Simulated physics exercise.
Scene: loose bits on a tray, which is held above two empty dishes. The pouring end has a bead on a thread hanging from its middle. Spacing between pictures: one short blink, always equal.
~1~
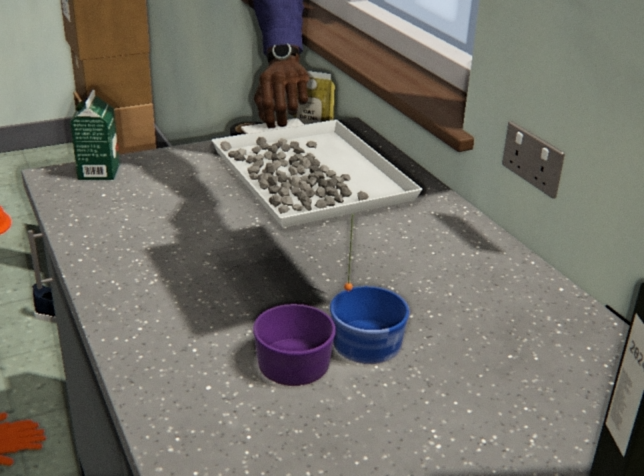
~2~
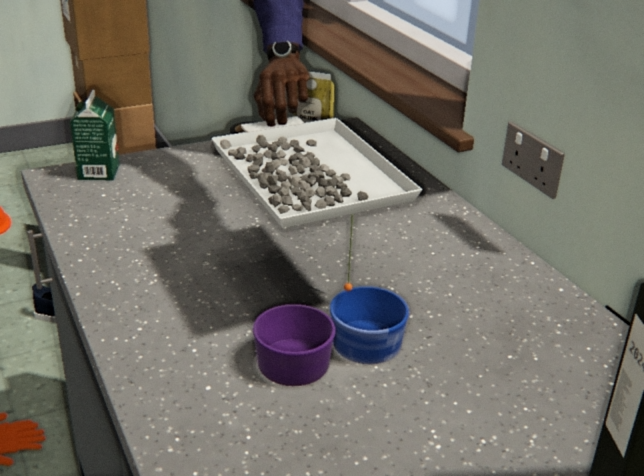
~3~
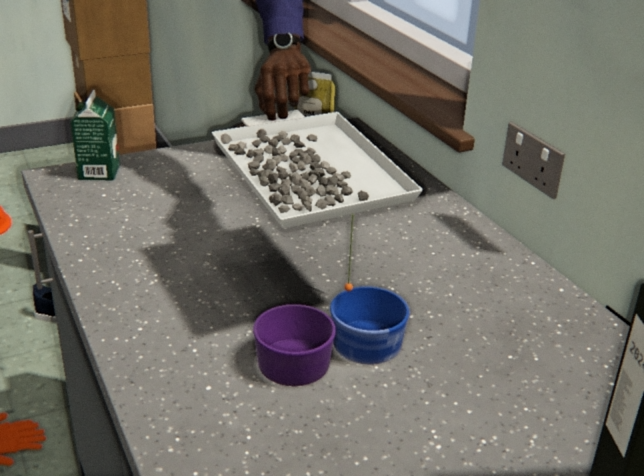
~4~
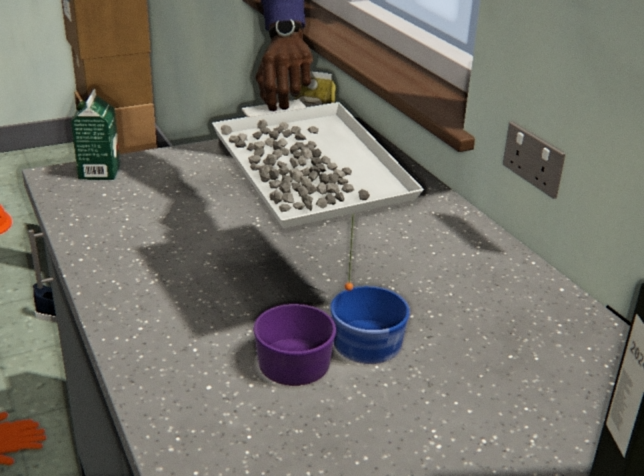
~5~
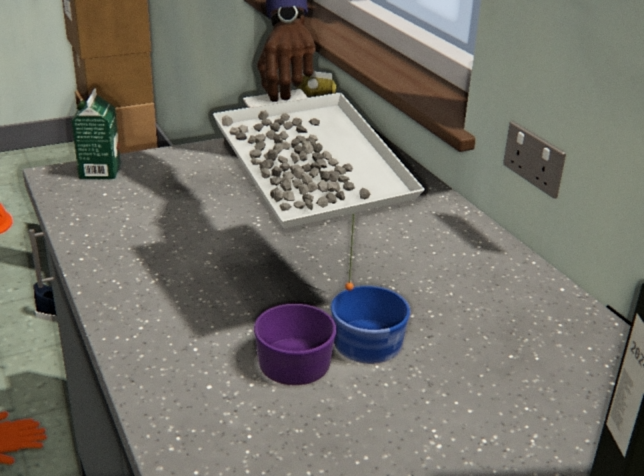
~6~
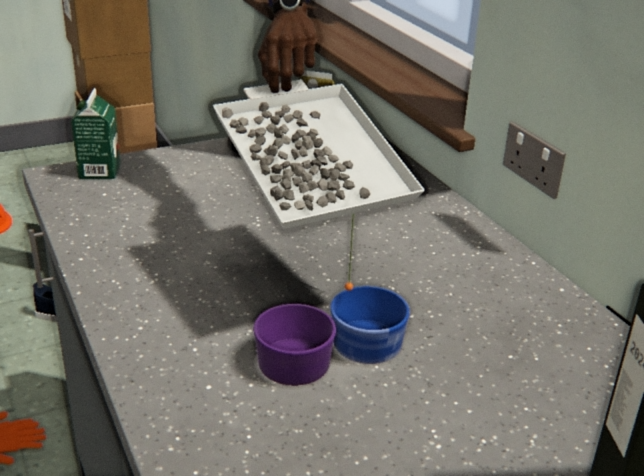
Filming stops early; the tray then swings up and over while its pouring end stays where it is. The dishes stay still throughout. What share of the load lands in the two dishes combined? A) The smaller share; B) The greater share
(B) The greater share.
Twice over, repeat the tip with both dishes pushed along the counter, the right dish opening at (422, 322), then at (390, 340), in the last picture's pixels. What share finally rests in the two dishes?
40% for the first placement, 10% for the second.
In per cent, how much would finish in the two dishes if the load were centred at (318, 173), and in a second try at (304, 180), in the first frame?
About 70 and 70 per cent.
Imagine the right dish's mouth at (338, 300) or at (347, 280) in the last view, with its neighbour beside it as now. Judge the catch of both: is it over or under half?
Try 1: Not up to half; try 2: Not up to half.
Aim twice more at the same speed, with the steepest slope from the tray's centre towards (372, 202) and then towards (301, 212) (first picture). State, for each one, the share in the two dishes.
I'd say some 40 in a hundred at first, then 80 in a hundred.
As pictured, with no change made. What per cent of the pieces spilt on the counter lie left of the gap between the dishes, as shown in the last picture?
Around 0 per cent, I reckon.
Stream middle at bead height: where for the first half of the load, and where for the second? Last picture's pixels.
The first part passes (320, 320); everything after passes (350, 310).
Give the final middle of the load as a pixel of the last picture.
(321, 354).
Shortly afterwards, tray tipped steeply; all but a few on the tray; only a few in the air.
Next, tray tipped right over; near a quarter on the tray; near a third in the left dish; a little in the right dish; a little outside both; near a quarter in the air.
Some moments later, tray tipped past a quarter turn; near half in the left dish; near a third in the right dish; a little outside both.
In the end, tray tipped past a quarter turn; near half in the left dish; near a third in the right dish; a little outside both.
